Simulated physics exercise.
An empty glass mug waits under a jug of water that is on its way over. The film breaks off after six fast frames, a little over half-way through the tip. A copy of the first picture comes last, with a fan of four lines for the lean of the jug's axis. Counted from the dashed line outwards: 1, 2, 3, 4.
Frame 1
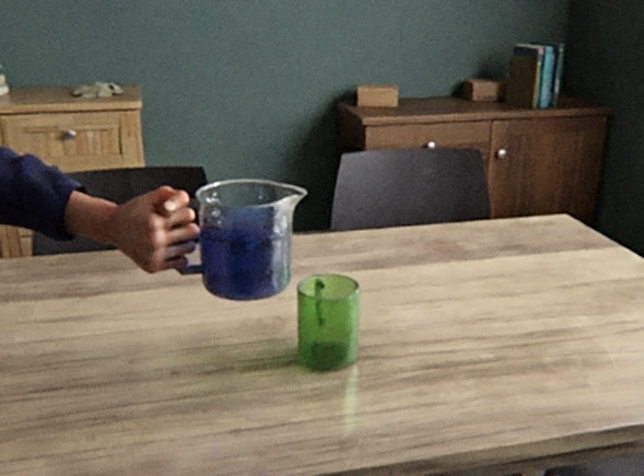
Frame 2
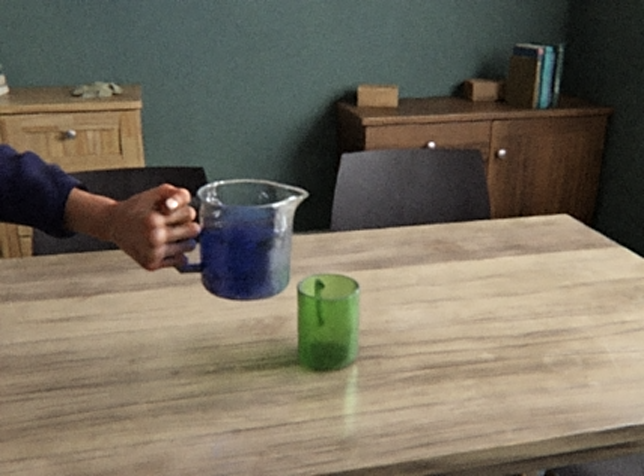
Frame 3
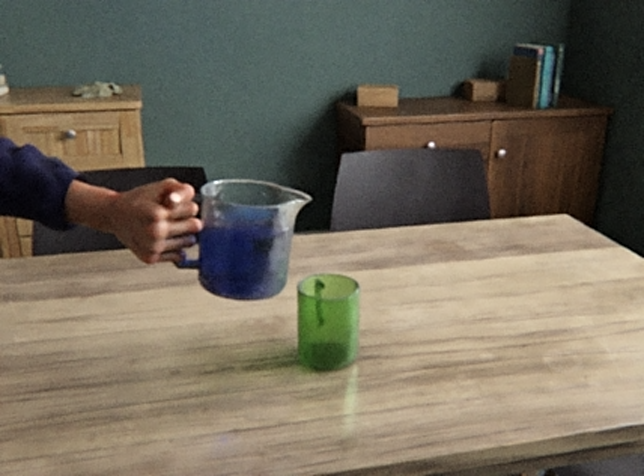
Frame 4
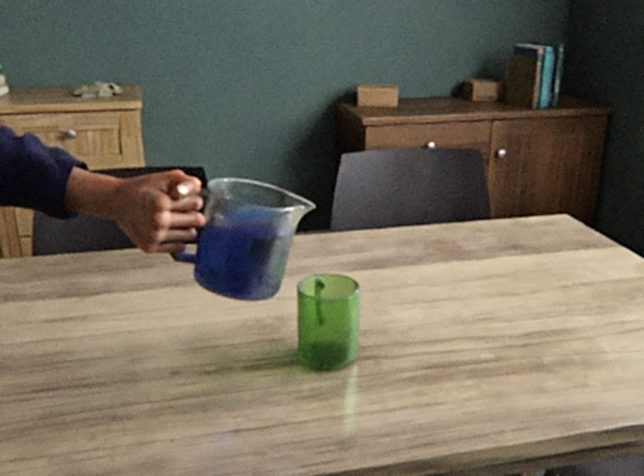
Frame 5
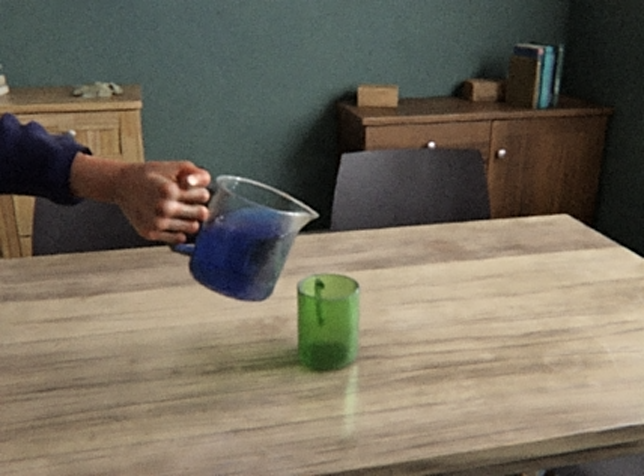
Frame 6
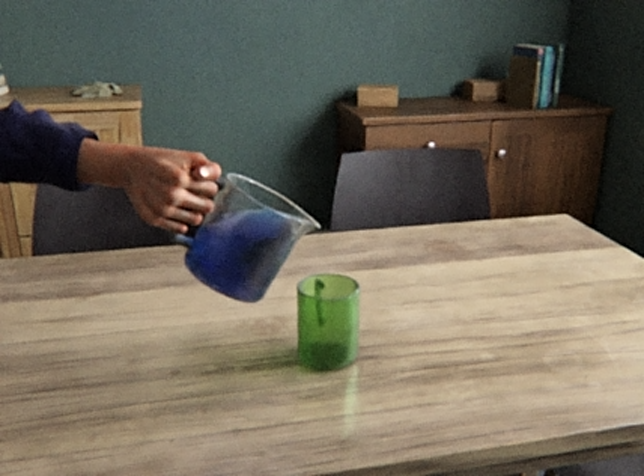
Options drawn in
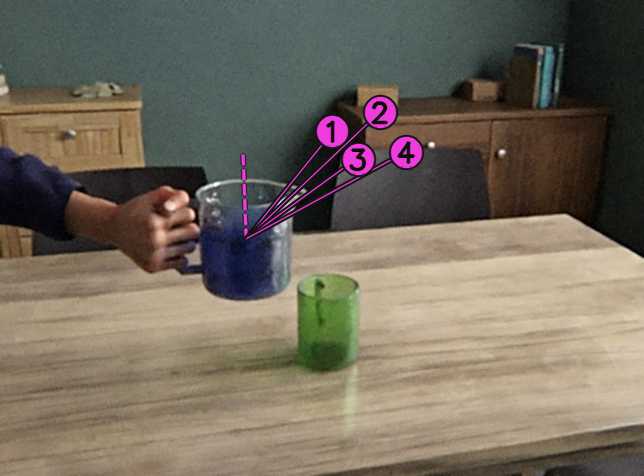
At a wooden table in a green-walled room, a hand held a clear jug of blue liquid above and left of a green glass, then gradually tilted the jug to the right.
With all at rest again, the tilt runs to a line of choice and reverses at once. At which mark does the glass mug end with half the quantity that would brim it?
It is 3.
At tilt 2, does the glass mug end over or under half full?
Under.
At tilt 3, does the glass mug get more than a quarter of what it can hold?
Yes, clearly.
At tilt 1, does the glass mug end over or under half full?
Under half.
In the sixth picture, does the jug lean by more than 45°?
No.
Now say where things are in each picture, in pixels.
Upright, lip at (305, 192); rim of the glass mug round (329, 286); nothing has left yet.
Upright, lip at (306, 193); nothing has left yet.
Tipped about 6°, lip at (309, 198); nothing has left yet.
Tipped about 13°, lip at (313, 205); nothing has left yet.
Tipped about 21°, lip at (317, 215); nothing has left yet.
Tipped about 30°, lip at (319, 225); nothing has left yet.
On the marked copy, 1 at (322, 144); 2 at (367, 123); 3 at (343, 168); 4 at (390, 160).
With 1, the glass mug ends with about 15 % of what it can hold.
With 2, the glass mug ends with about 29 % of what it can hold.
With 3, the glass mug ends with about 51 % of what it can hold.
With 4, the glass mug ends with about 76 % of what it can hold.
